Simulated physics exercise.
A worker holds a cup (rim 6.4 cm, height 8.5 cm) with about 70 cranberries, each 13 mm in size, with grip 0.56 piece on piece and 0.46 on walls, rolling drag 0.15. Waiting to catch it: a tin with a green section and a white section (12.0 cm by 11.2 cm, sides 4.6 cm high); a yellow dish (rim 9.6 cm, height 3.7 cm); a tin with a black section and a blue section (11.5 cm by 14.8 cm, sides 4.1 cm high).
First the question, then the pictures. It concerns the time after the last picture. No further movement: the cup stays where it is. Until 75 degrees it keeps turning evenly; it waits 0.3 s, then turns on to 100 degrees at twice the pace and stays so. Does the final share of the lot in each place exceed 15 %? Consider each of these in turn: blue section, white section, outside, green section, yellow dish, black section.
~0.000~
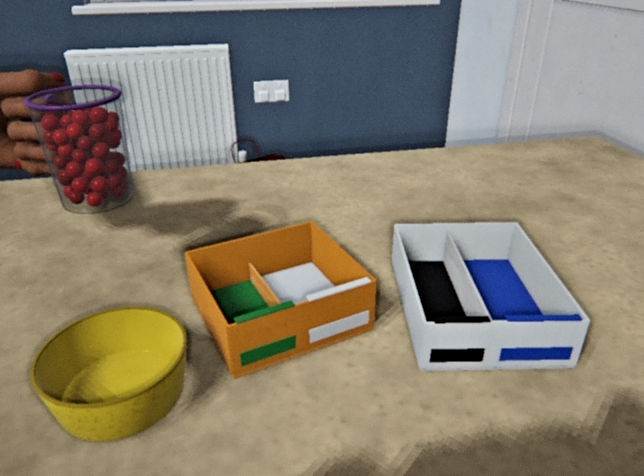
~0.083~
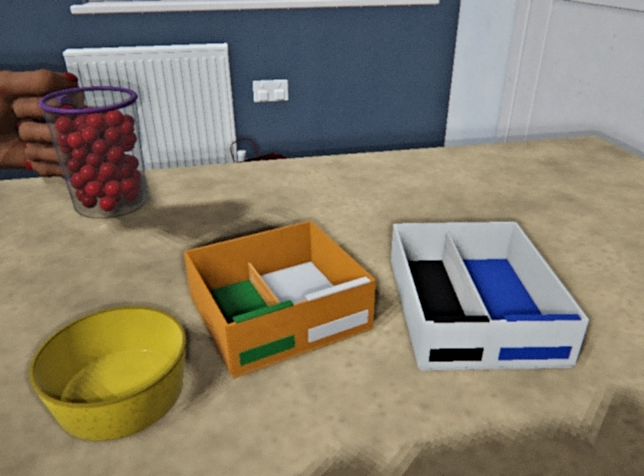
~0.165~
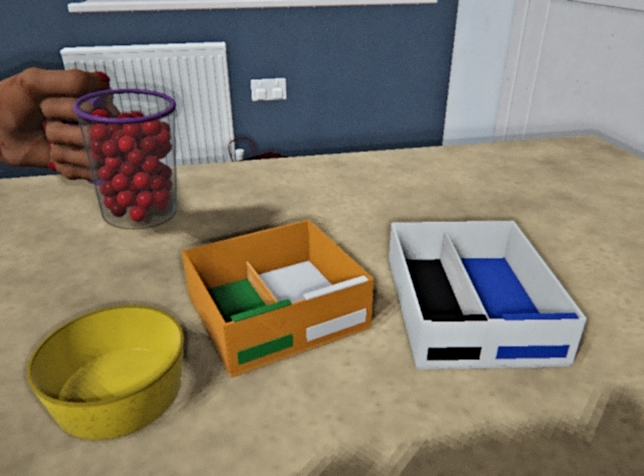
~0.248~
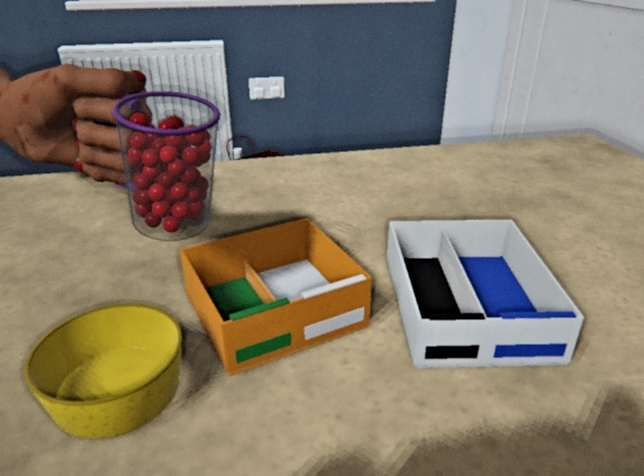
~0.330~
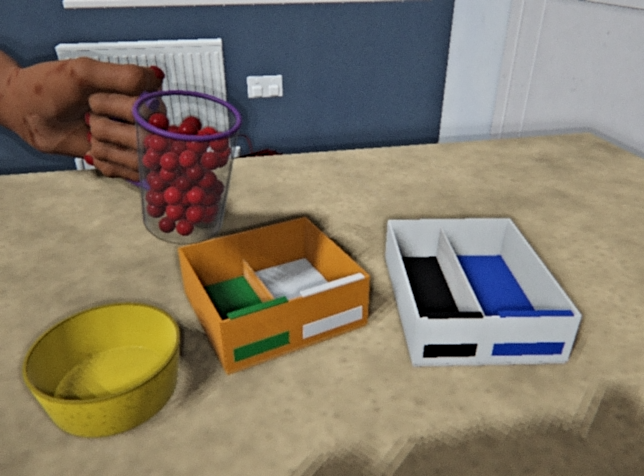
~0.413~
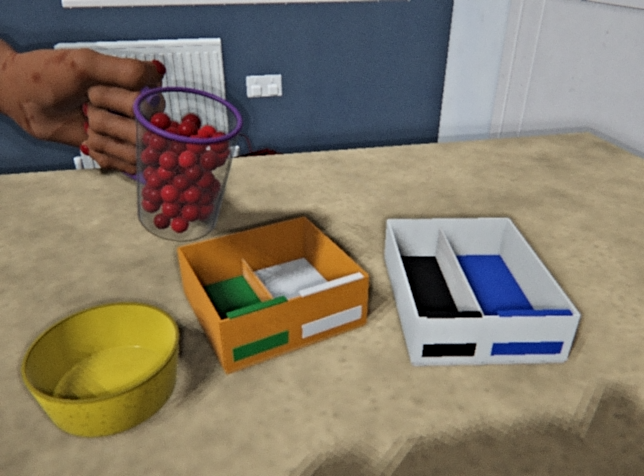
Blue section: Does not; white section: Does not; outside everything: Exceeds it; green section: Exceeds it; yellow dish: Does not; black section: Does not.
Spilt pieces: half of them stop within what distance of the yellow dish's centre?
That comes to about 16 cm from the middle.
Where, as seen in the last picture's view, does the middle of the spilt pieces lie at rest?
The spilt pieces are centred around (314, 385) in the last picture.
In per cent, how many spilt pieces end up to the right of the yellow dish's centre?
I'd estimate some 100 per cent.
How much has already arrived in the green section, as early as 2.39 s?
Some 5 in a hundred at that moment.
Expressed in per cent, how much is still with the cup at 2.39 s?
Close to 75 per cent, I'd reckon.
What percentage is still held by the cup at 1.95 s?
Some 95 per cent of the load.
Then, at 1.01 s, tilt 49 degrees; cup 100 %; middle of all pieces near (173, 156).
After 1.50 s, tilt 74 degrees; cup 100 %; middle of all pieces near (171, 142).
After 1.95 s, tilt 77 degrees; green section 5 %, cup 95 %; middle of all pieces near (174, 147).
After 2.39 s, tilt 100 degrees; green section 5 %, outside 5 %, cup 75 %, in the air 15 %; middle of all pieces near (192, 169).
In the end, at 4.2 s, black section 0 %, green section 55 %, outside 25 %, blue section 0 %, cup 15 %, white section 5 %, yellow dish 0 %.
